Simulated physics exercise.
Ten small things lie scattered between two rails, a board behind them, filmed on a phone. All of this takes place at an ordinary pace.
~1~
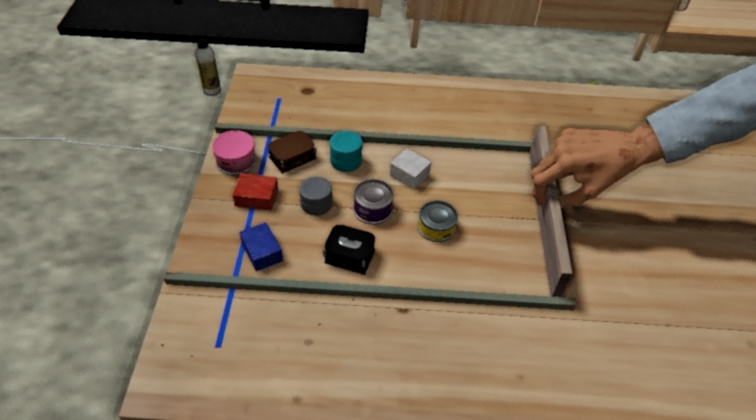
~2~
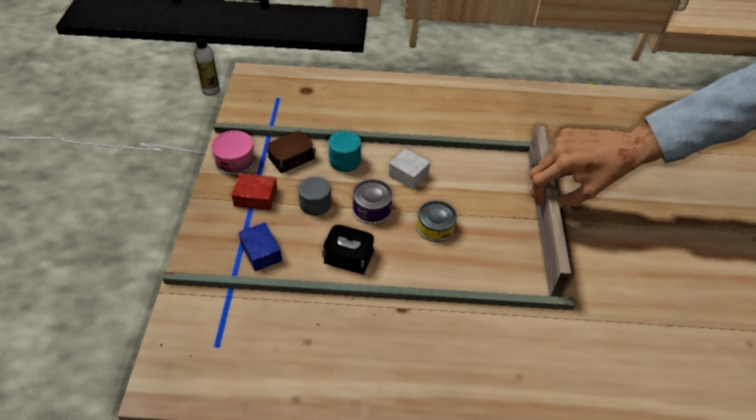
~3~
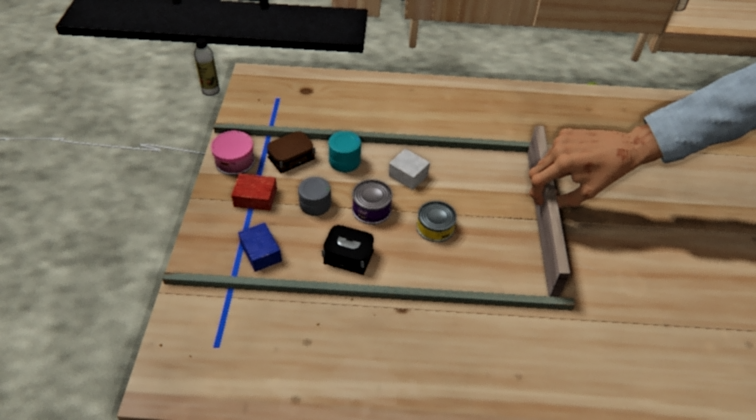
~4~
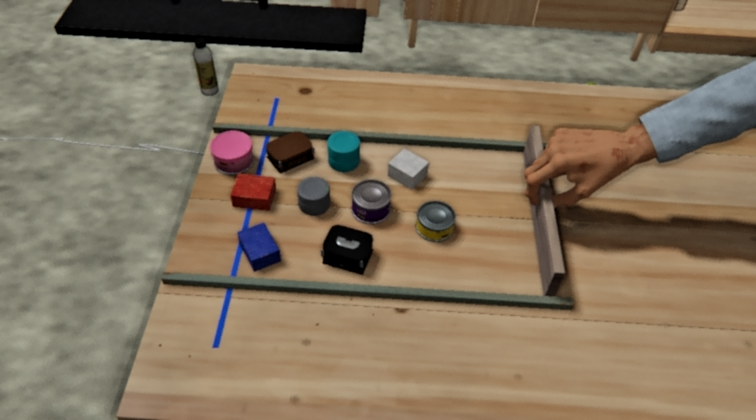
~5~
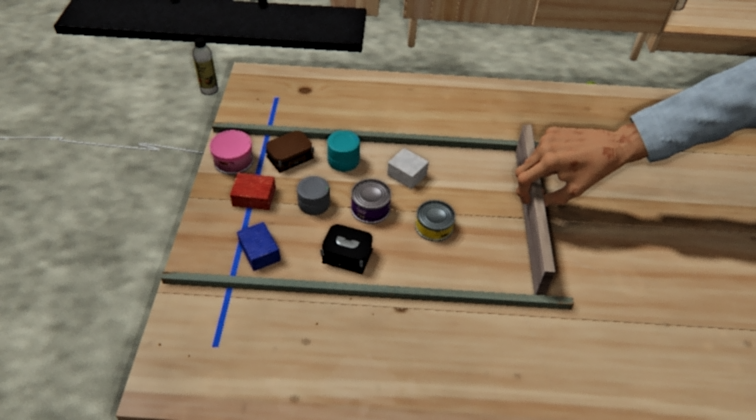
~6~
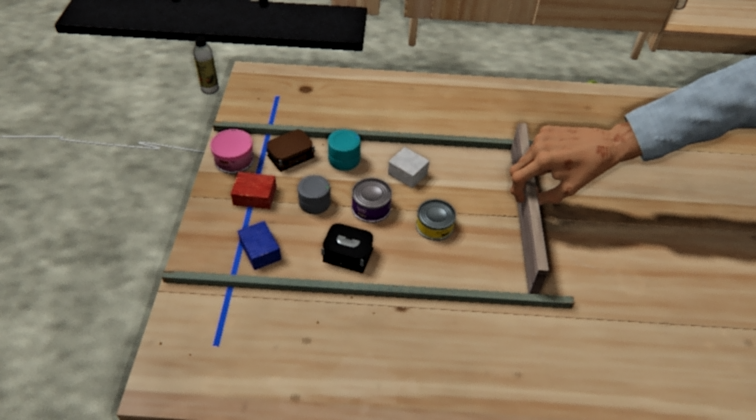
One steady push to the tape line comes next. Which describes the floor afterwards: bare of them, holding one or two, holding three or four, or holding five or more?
Mind you, the pieces that take the plunge come to one or two.
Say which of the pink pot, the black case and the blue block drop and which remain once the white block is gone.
In that case the pink pot goes off the edge, the black case stays where it is, the blue block stays where it is.
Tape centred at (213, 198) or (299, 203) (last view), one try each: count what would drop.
5 and 0 down on the floor.
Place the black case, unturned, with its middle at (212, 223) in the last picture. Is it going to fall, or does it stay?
From that start, the object then is safe.
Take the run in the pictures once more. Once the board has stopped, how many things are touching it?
Contact count: 5.
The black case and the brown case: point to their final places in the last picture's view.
One ends up near (216, 245) and the other near (213, 147).
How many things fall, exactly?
In all, 2 of them.
A little later, none off yet; pink pot at rest near (233, 152); red block at rest near (254, 190); blue block at rest near (259, 245).
Next, none off yet; pink pot shifted a little near (209, 153); red block shifted about its own width near (222, 183); blue block shifted about its own width near (224, 241).
When it is over, the number that fall off is one or two; down, red block and pink pot.
